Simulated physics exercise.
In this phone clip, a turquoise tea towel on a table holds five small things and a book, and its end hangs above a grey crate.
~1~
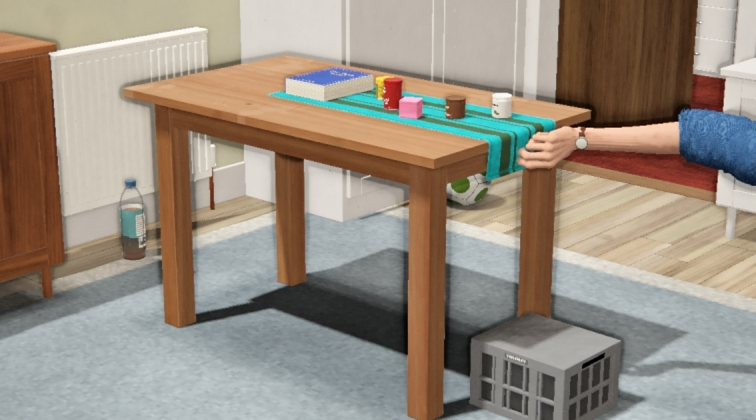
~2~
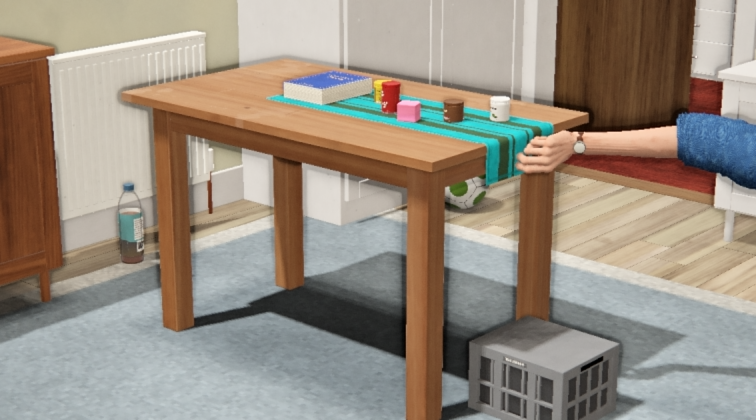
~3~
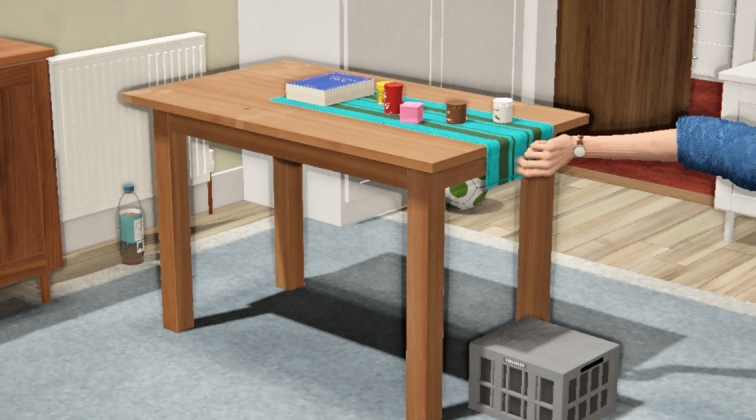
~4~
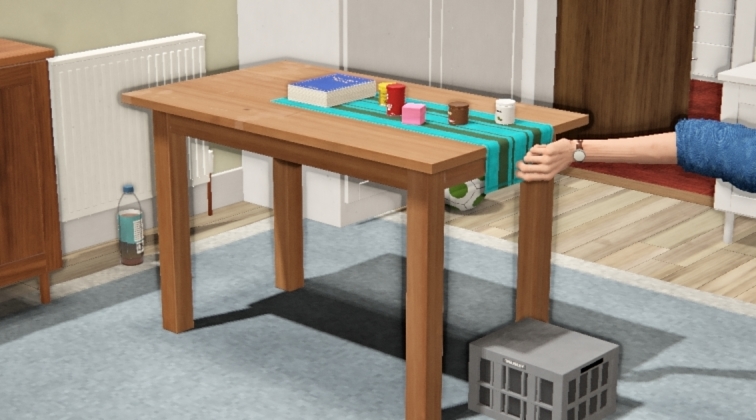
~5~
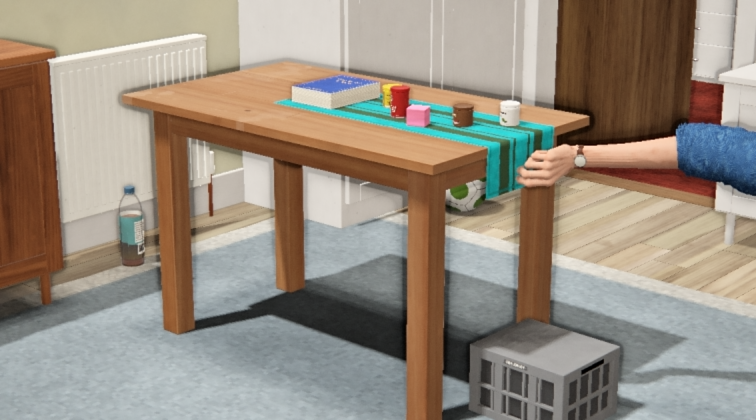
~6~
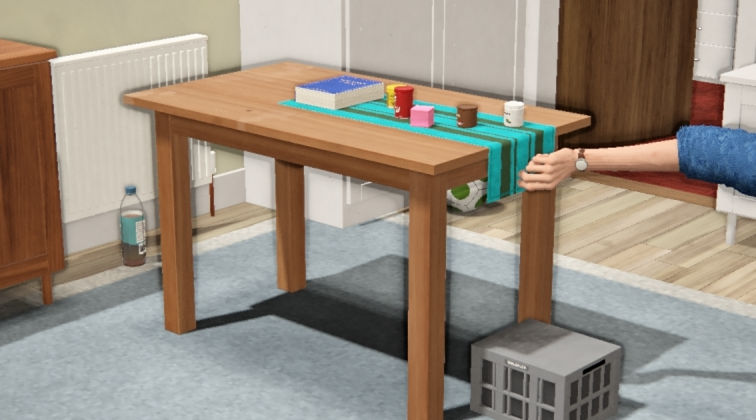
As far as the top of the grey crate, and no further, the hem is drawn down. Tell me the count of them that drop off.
I expect the number going over to be four.
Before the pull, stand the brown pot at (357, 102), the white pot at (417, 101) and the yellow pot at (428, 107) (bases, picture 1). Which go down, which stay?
Brown pot: Still up. White pot: Gone off. Yellow pot: Gone off.
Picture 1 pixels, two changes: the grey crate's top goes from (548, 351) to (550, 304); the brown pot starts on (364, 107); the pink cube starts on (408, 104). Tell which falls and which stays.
The brown pot ends up still on top and the pink cube ends up still on top.
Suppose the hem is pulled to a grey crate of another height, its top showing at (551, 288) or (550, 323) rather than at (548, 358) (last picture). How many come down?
Result: 2; 3.
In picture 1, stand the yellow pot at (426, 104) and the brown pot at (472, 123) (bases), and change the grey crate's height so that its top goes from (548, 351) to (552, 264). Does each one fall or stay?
The yellow pot does not fall; the brown pot comes down.
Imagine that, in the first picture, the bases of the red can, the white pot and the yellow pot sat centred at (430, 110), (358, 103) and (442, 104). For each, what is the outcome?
So the red can leaves the top, the white pot stays aboard, and the yellow pot leaves the top.
Soon after, hem near (522, 263); white pot and brown pot gone.
After that, hem near (522, 321); white pot, brown pot and pink cube gone.
In the end, hem on the crate; white pot, brown pot, pink cube and red can gone. The count of fallen things is four.
